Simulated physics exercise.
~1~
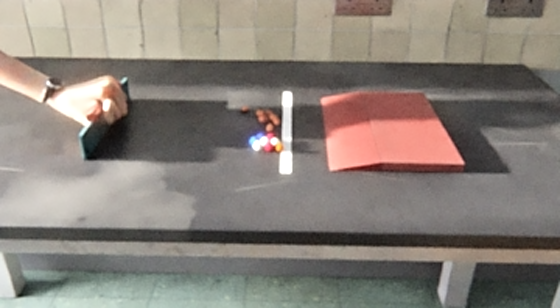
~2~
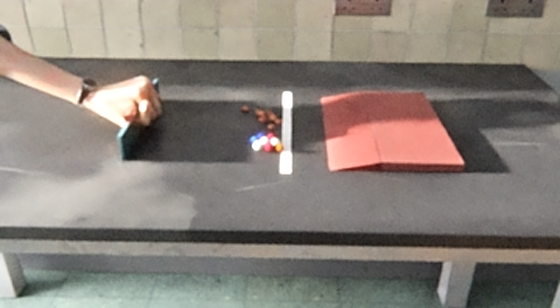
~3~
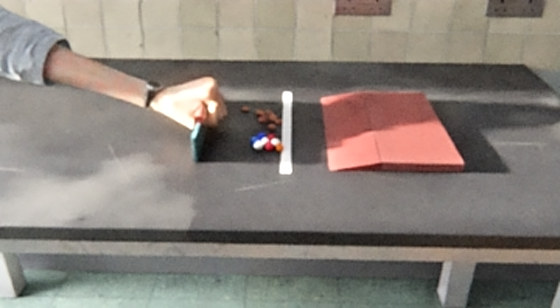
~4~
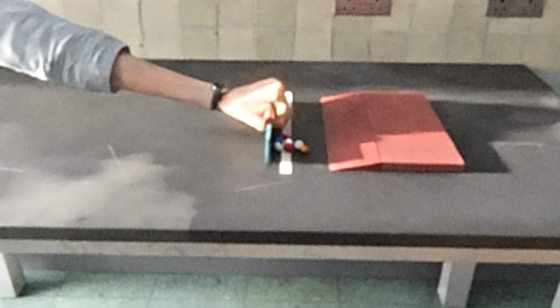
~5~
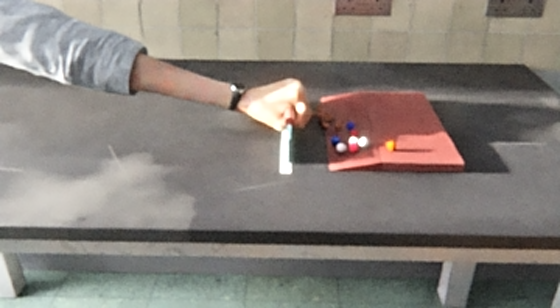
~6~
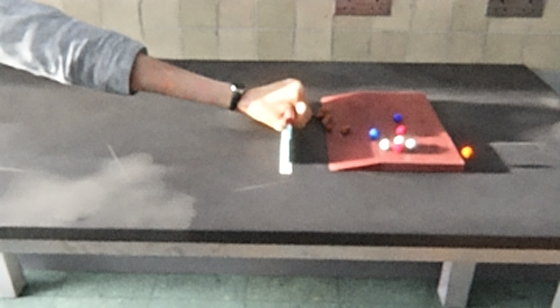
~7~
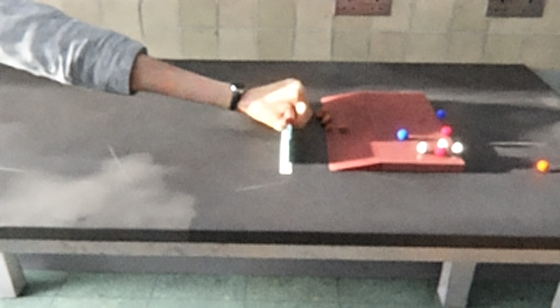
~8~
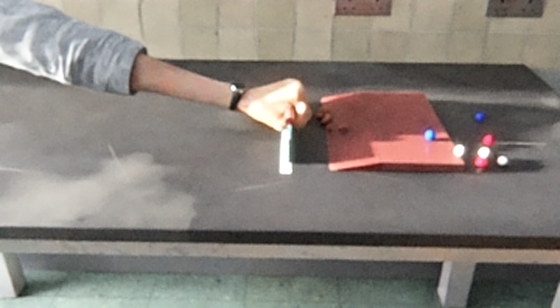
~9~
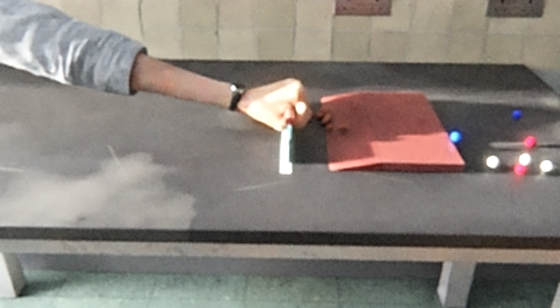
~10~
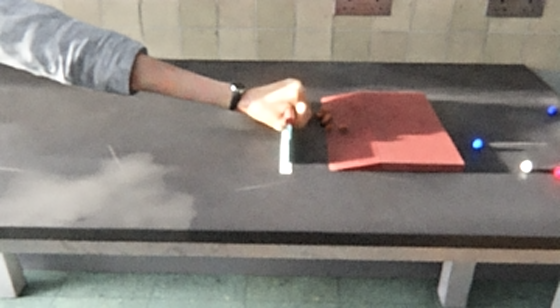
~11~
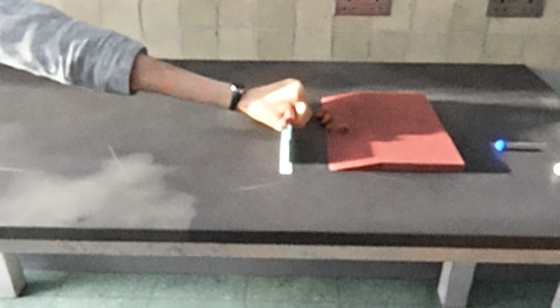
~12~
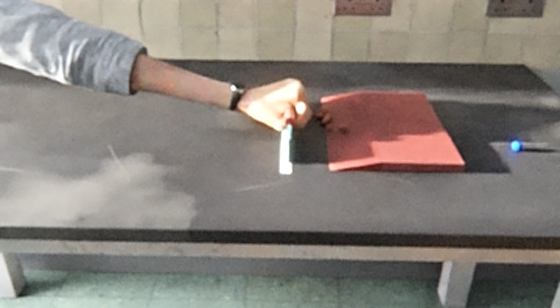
The footage shows a hand sliding a dark scraper rightward across a table, pushing brown bits and colourful balls toward a reddish slab, then stopping at white tape. The balls roll over the slab and away right, while the brown bits stay around its near sloping edge.
